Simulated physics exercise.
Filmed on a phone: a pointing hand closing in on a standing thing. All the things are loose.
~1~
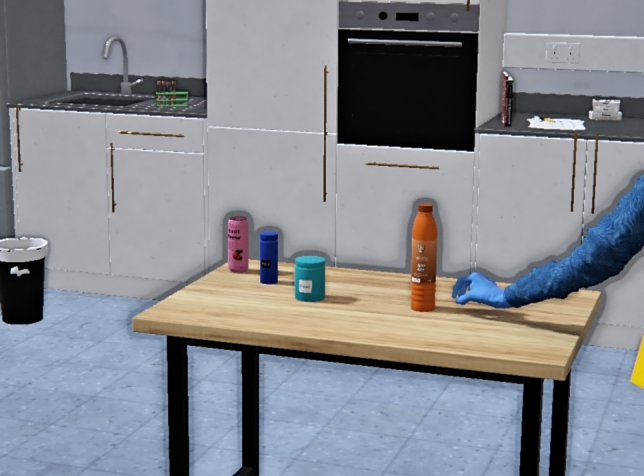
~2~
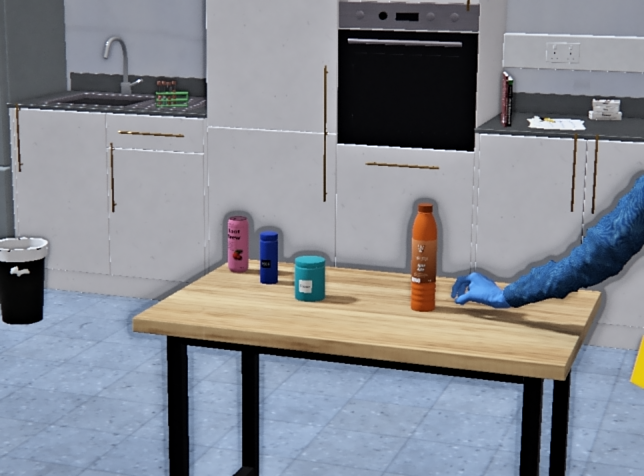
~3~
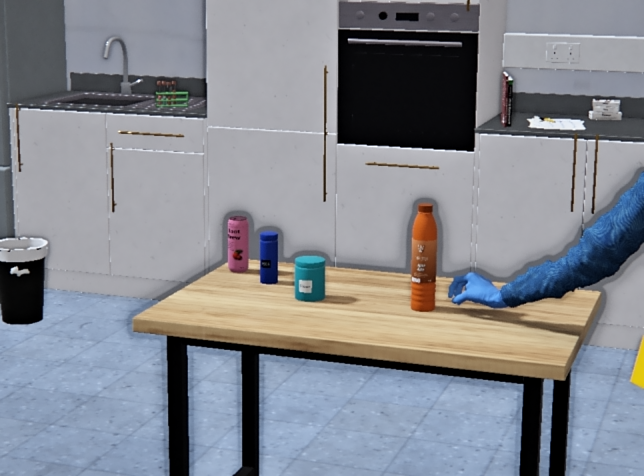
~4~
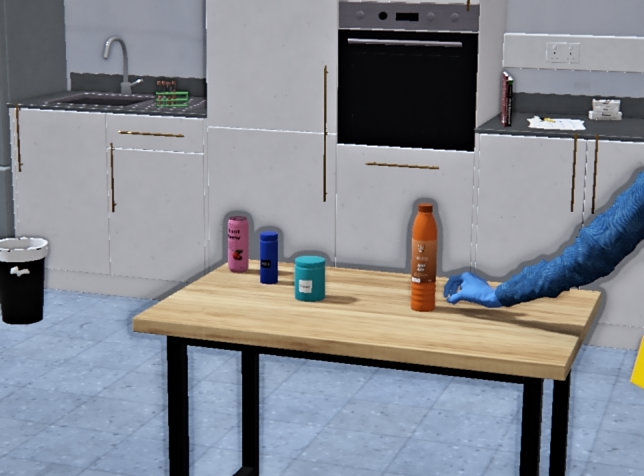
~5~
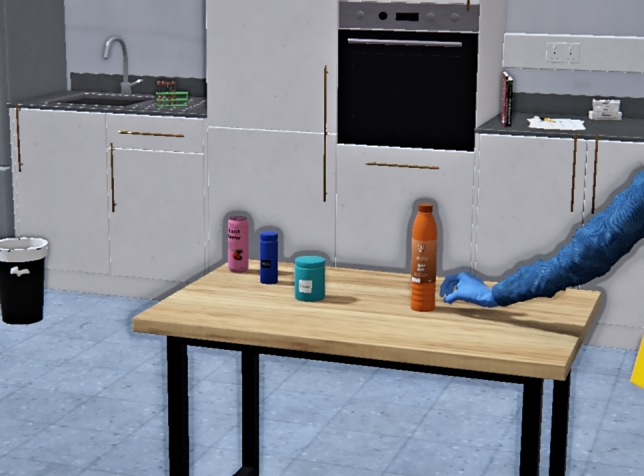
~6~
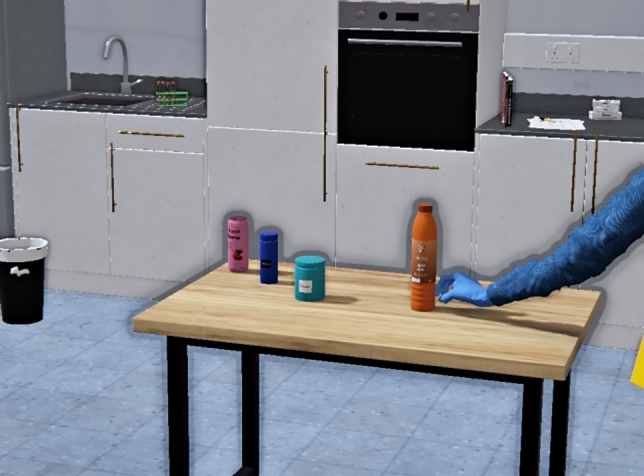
A blue arm reaches in from the right over a light wooden table in a pale kitchen with an oven and sink behind, seen from slightly above. An orange bottle stands right of centre, with a teal jar, a small blue container and a pink one to its left. The hand inches left toward the orange bottle, while the containers and the camera stay still.
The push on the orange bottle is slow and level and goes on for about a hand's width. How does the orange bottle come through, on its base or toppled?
The orange bottle stays upright.
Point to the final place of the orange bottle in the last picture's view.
At about (378, 253).
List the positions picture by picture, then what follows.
Orange bottle (424, 257), in the first picture.
Orange bottle (424, 257), in the second picture.
Orange bottle (424, 257), in the third picture.
Orange bottle (424, 257), in the fourth picture.
Orange bottle (424, 257), in the fifth picture.
Orange bottle (424, 257), in the sixth picture.
Then, 0.20 s past the last view, orange bottle displaced a little near (416, 256).
Then, 0.50 s past the last view, orange bottle displaced about its own width near (402, 255).
Then, 0.80 s past the last view, orange bottle displaced about its own width near (388, 254).
Then, 1.00 s past the last view, orange bottle displaced well along near (379, 253).
Finally, moved from the start, orange bottle. Final places as the last picture's camera would see them, orange bottle near (378, 253).
